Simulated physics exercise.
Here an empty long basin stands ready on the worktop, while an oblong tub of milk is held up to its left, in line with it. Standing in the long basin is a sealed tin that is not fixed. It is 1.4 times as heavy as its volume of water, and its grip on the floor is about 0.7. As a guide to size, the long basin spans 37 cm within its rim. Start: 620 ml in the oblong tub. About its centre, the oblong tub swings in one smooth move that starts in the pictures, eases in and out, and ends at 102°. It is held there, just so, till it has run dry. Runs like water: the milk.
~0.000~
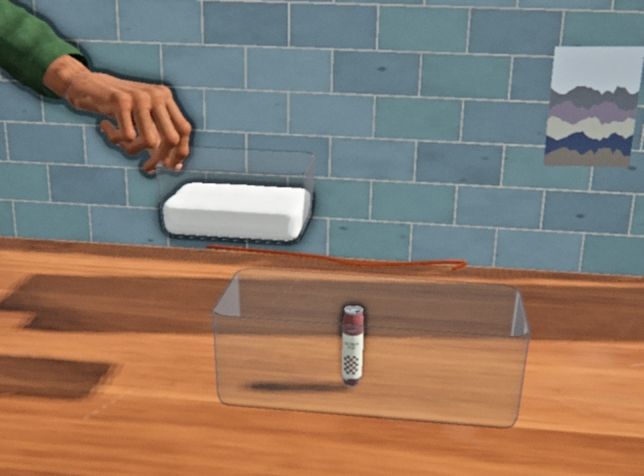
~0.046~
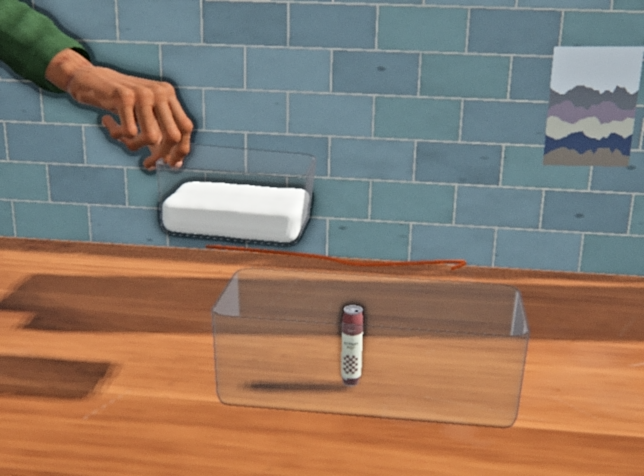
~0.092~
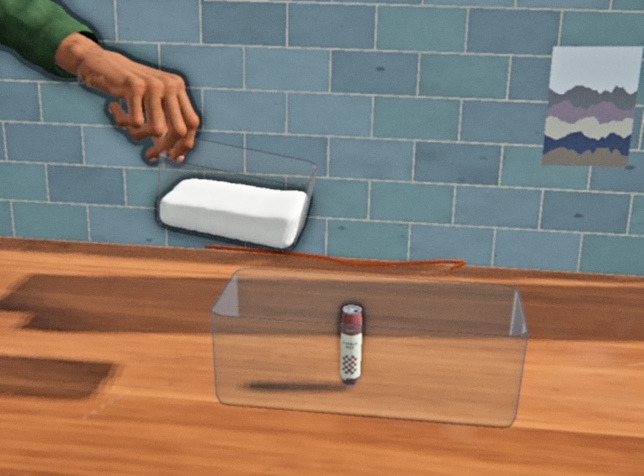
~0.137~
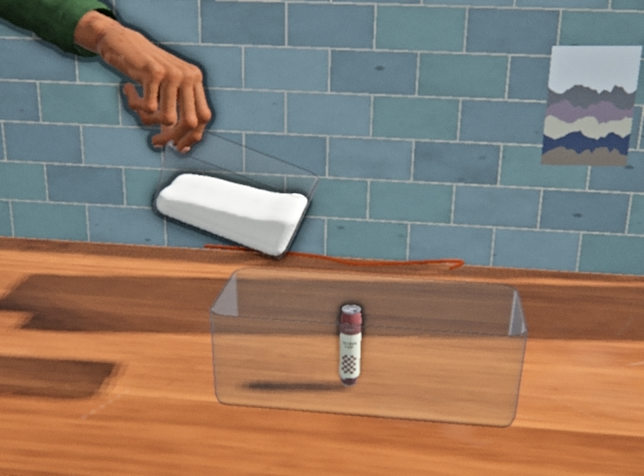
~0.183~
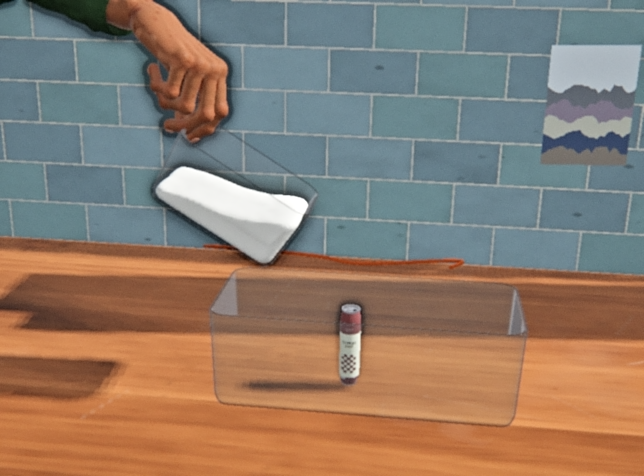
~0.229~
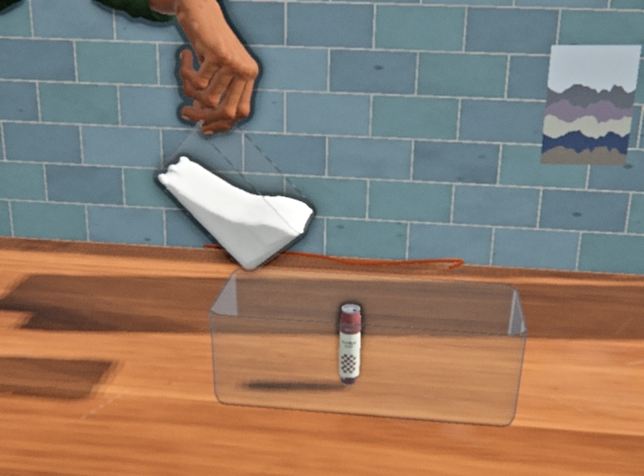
A clear oblong tub of white milk, held up at the left, leans over to the right, slowly at first and then more steeply, its milk shifting toward the lower end, while a green-sleeved hand above it moves rightward. Below, on a brown wooden worktop, a clear long basin stands near a small dark-red and white tin. The steady view faces a blue tiled wall with a layered picture at right.
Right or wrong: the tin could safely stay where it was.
Wrong, it goes over.
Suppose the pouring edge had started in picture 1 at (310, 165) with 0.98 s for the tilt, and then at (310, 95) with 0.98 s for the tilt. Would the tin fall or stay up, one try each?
First it stays on its base; then it stays on its base.
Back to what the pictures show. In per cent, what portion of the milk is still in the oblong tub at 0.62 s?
3 %.
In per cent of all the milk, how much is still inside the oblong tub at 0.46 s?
Still held: Roughly 16 % of the total.
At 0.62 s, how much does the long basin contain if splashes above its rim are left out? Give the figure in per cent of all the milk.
Value: Approx. 94 %.
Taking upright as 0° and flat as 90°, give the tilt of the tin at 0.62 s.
Lean: Around 15° from upright.
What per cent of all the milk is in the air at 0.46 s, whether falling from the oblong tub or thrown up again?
Near 30 per cent at that time.
By 0.46 s the tilt is 101° and 16 per cent is still to pour; the tin stands where it began.
By 0.62 s the tilt is 102° and 3 per cent is still to pour; the tin leans 17°.
By 0.80 s the tilt is 102° and 0 per cent is still to pour; the tin lies on its side.
By 0.99 s the tilt is 102° and 0 per cent is still to pour; the tin lies on its side.
At rest the tin lies on its side.
